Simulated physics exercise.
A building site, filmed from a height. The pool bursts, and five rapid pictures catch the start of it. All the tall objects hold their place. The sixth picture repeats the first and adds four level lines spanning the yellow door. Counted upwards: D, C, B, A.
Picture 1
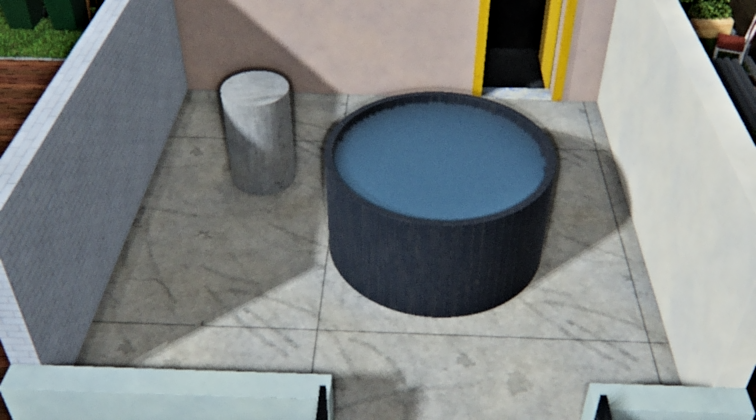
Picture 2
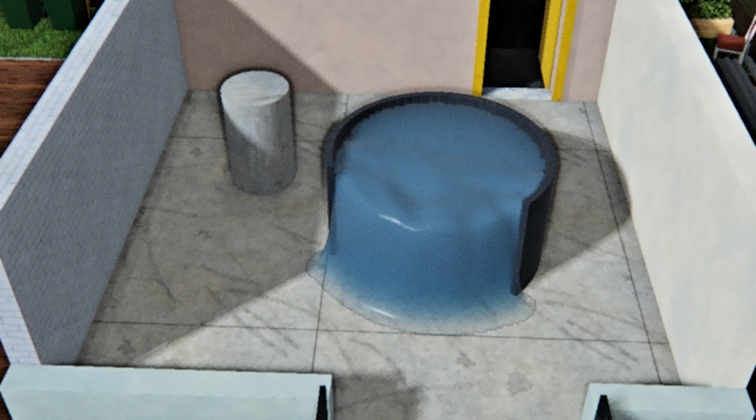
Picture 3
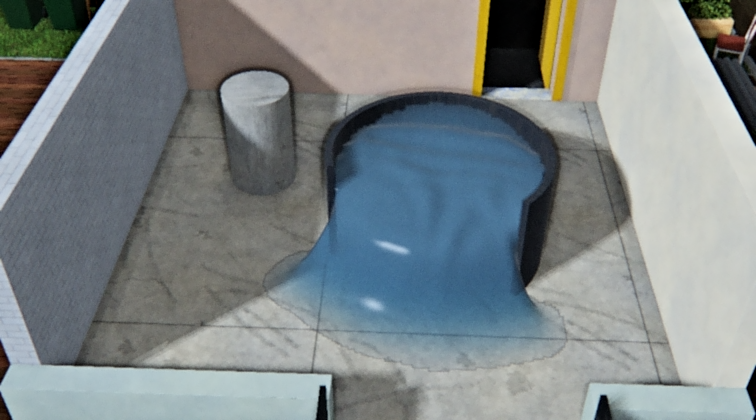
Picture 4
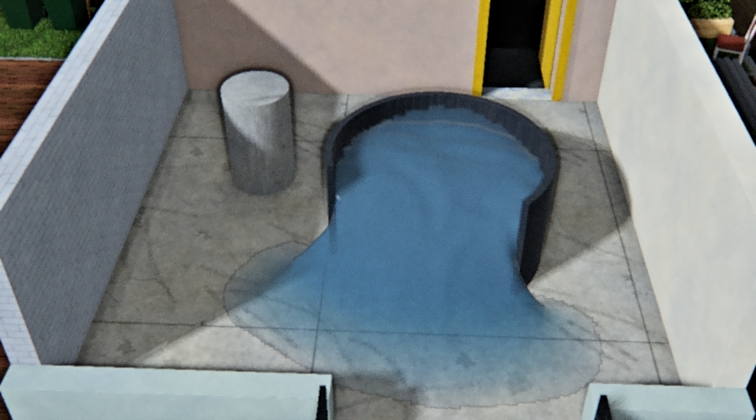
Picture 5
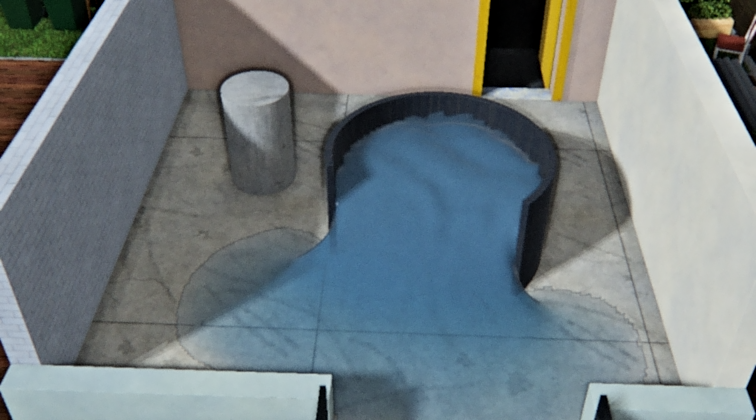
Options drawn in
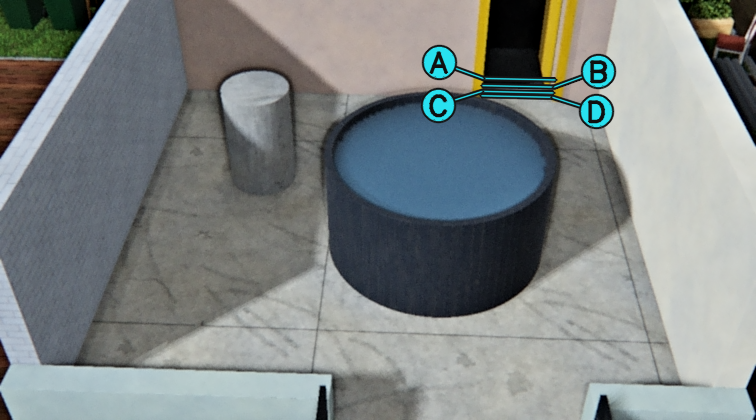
A round, dark-walled pool of blue water stands on the grey concrete floor of a walled yard, seen from a fixed, raised viewpoint. A pale grey cylinder stands to its left, a yellow-framed doorway is behind, and low pale walls flank a gap in front. The pool's front side opens, and water pours forward, spreading across the floor to both sides and into the gap as the level inside drops.
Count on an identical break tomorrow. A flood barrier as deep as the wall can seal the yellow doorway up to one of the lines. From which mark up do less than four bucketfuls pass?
C.
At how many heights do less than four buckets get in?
Three of them.
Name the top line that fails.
D it is.
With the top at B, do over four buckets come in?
No, not at all.
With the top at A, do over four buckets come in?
No.
On the marked copy, A at (519, 79); B at (518, 86); C at (517, 92); D at (517, 96); from the bottom up D, C, B, A.
For line A, nothing gets over.
For line B, nothing gets over.
For line C, a splash gets over, under a bucket.
For line D, about 7 bucketfuls get in.
